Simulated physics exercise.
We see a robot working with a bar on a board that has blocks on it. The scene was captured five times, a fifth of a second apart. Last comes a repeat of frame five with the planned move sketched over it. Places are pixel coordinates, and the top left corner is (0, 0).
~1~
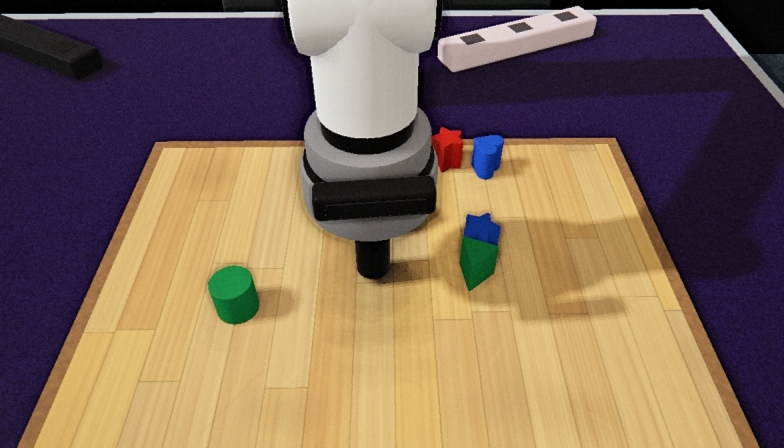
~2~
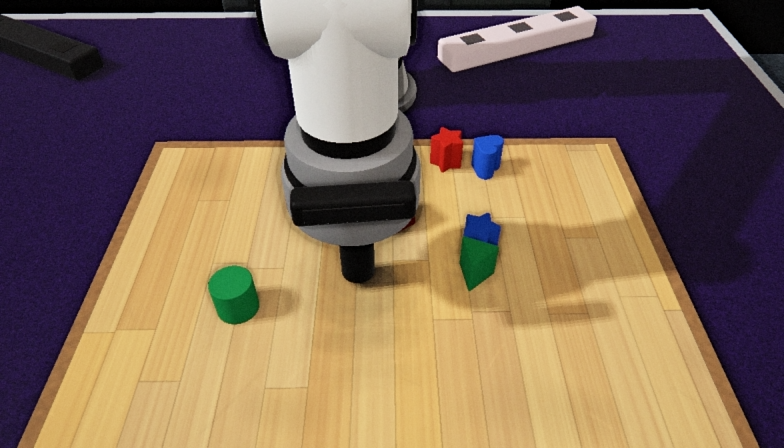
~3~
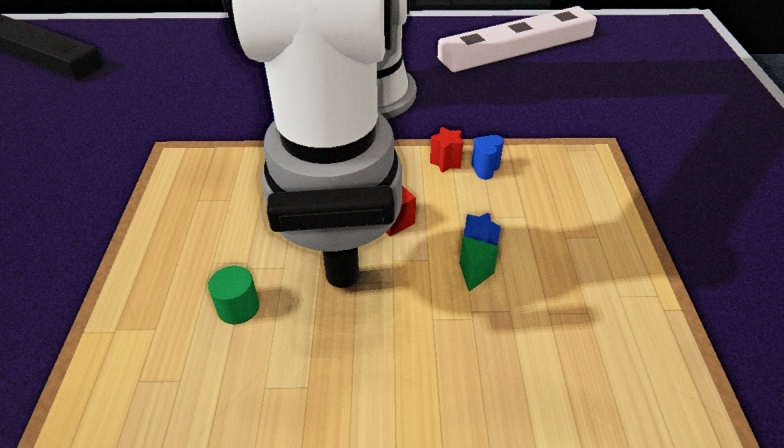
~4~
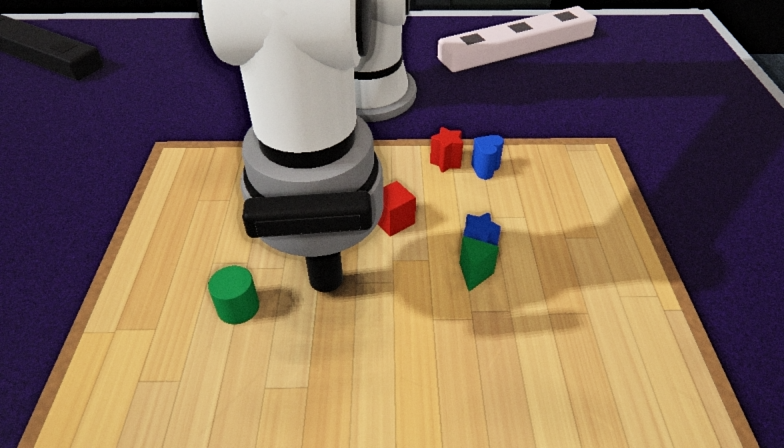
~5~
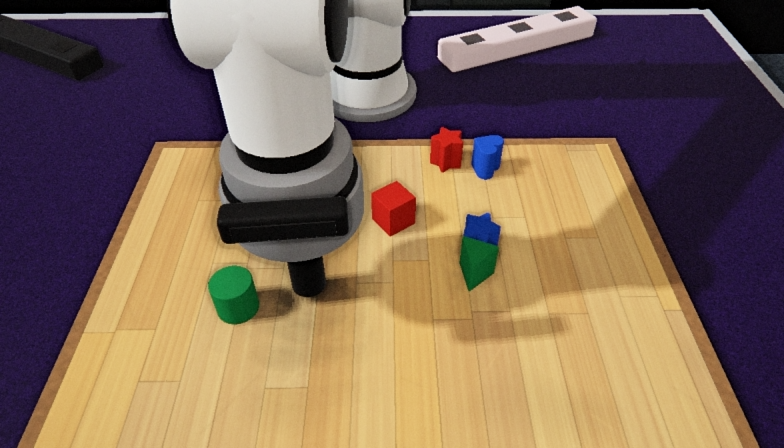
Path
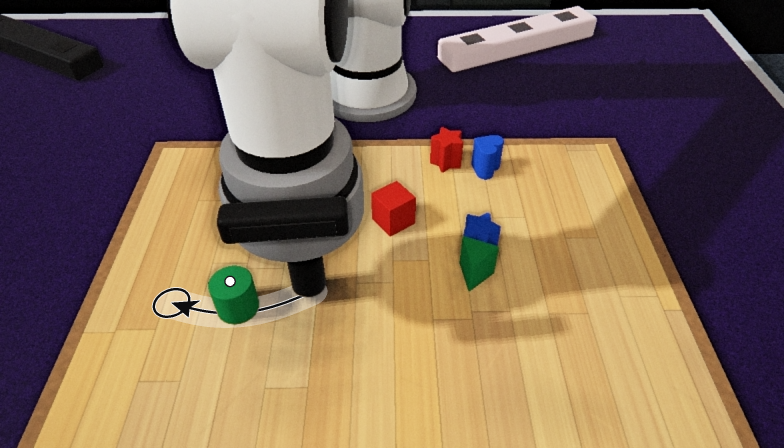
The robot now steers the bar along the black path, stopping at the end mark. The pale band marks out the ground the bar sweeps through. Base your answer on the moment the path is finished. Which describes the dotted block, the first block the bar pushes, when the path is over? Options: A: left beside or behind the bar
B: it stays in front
Option B.
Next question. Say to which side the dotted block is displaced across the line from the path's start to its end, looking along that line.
Moves right.
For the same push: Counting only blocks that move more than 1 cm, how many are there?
Total moved: One.
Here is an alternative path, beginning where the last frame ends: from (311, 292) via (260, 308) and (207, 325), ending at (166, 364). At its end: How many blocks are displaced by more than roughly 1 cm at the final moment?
I expect just one block to be moved by more than 1 cm.
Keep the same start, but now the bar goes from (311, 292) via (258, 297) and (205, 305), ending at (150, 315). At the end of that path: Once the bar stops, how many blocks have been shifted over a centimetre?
Put simply, one block is moved more than 1 cm.
Path on the board, from (311, 292) over (265, 309) and (216, 313) to (172, 303); the dot is on the green round block.
What follows on the original path. One third of the way, bar at (261, 301); green round block at (216, 283).
Two thirds of the way, bar at (212, 305); green round block at (167, 282).
At the end, bar at (168, 295); green round block at (120, 276).
